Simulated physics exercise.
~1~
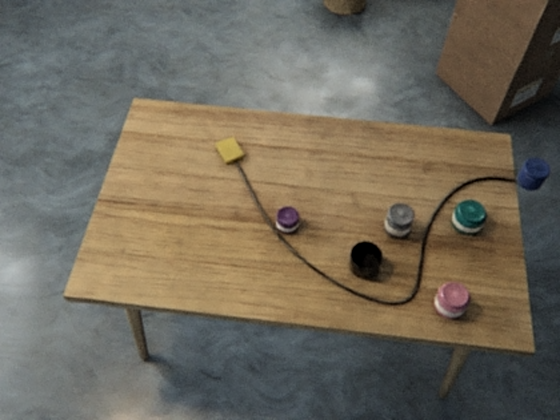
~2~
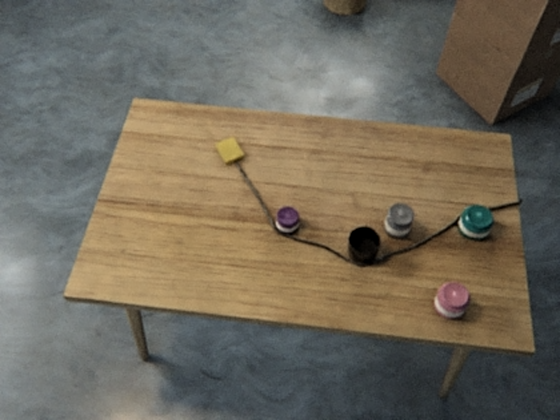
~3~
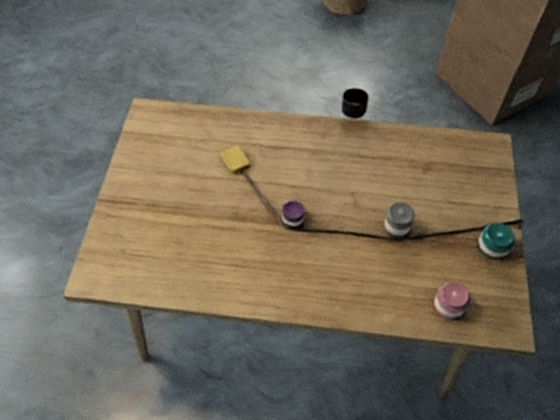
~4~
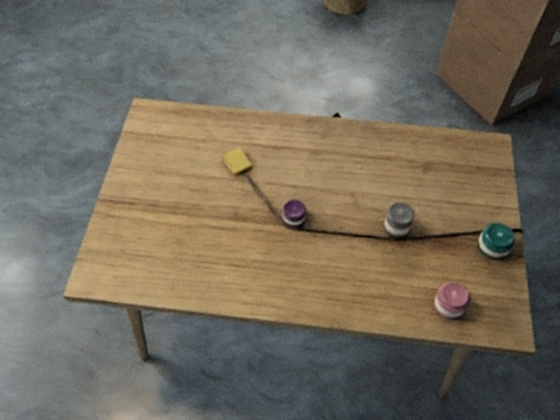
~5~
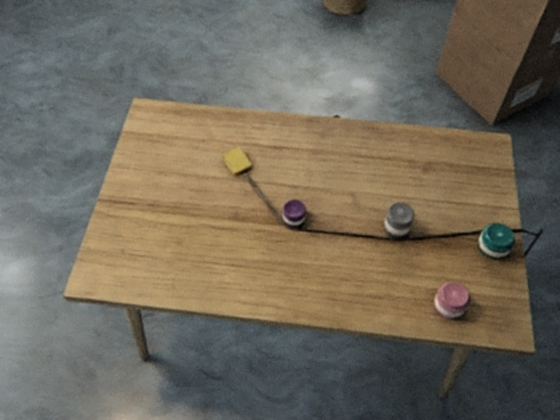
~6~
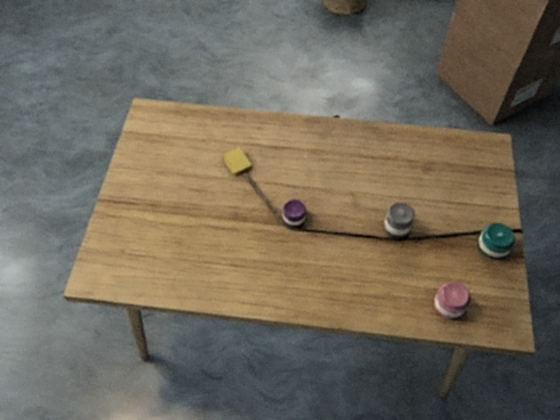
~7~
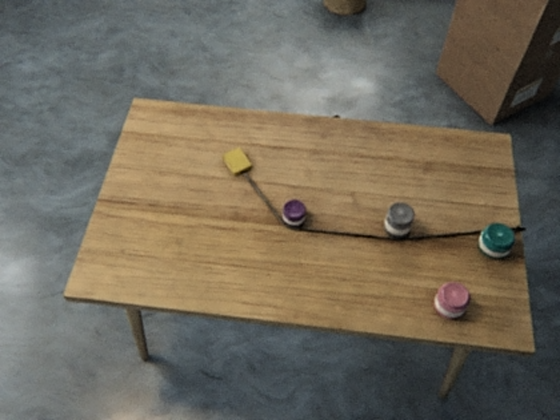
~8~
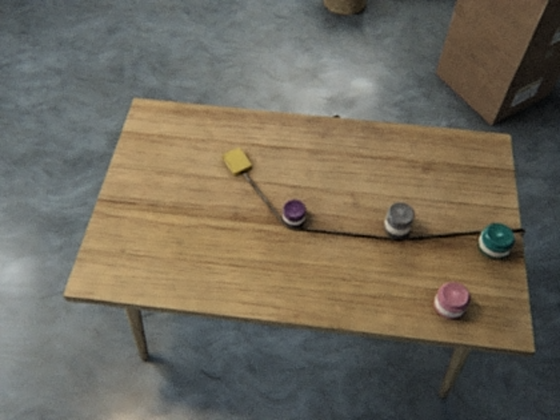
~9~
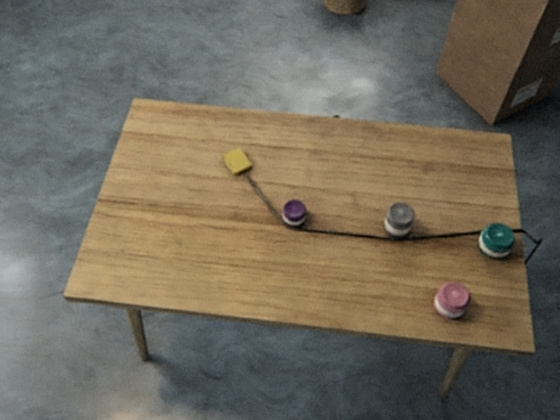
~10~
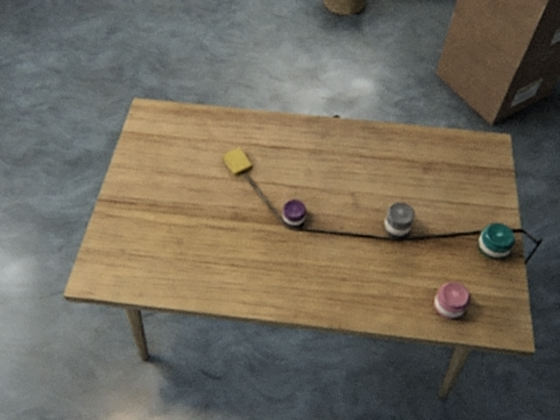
On a wooden table, a tightening cable flings a black cup off the far edge.
